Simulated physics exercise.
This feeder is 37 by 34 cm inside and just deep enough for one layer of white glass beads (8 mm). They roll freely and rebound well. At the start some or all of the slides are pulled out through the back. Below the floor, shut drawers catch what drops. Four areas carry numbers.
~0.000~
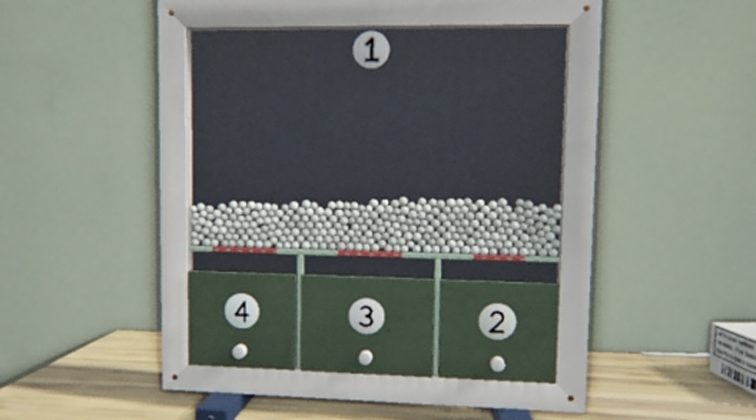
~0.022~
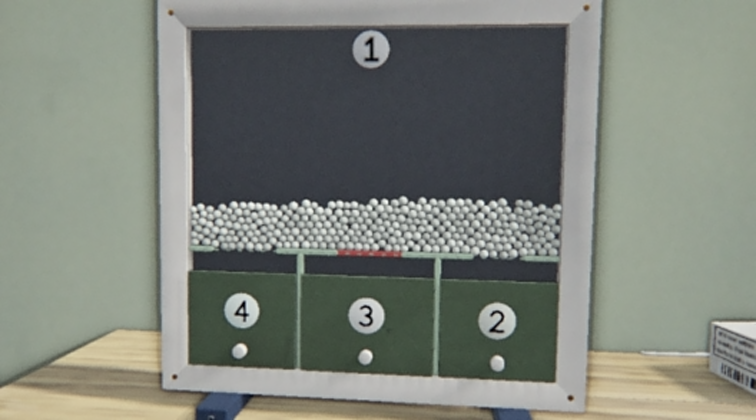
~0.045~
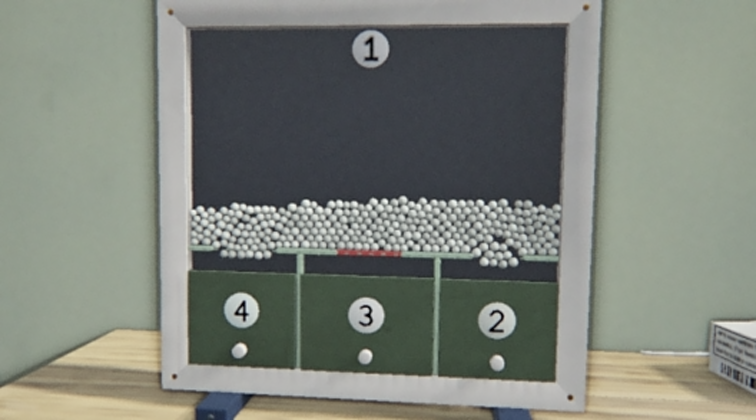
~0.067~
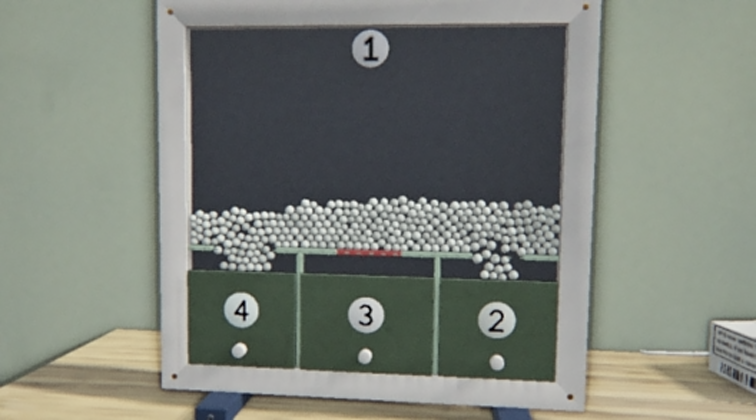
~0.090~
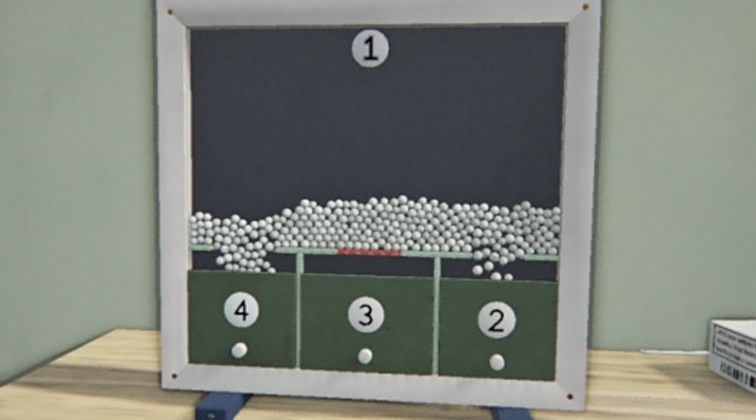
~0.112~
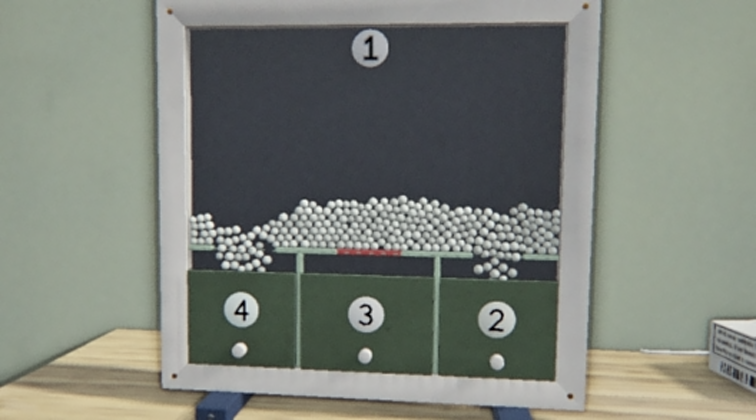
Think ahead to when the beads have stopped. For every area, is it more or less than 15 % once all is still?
Store 1: More; drawer 2: More; drawer 3: Less; drawer 4: More than 15 %.
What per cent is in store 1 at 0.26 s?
Some 55 per cent.
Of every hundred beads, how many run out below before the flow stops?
About 75 per cent.
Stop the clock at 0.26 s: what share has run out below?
Some 45 per cent.
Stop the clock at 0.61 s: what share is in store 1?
About 35 per cent.
After 0.26 s, 45 % are out; no. 1, 55 %, no. 2, 20 %, no. 4, 20 %.
After 0.61 s, 65 % are out; no. 1, 35 %, no. 2, 35 %, no. 4, 30 %.
After 1.31 s, 75 % are out; no. 1, 25 %, no. 2, 40 %, no. 4, 35 %.
Settled by 2.6 s, 75 % are out; no. 1, 25 %, no. 2, 40 %, no. 3, 0 %, no. 4, 40 %.
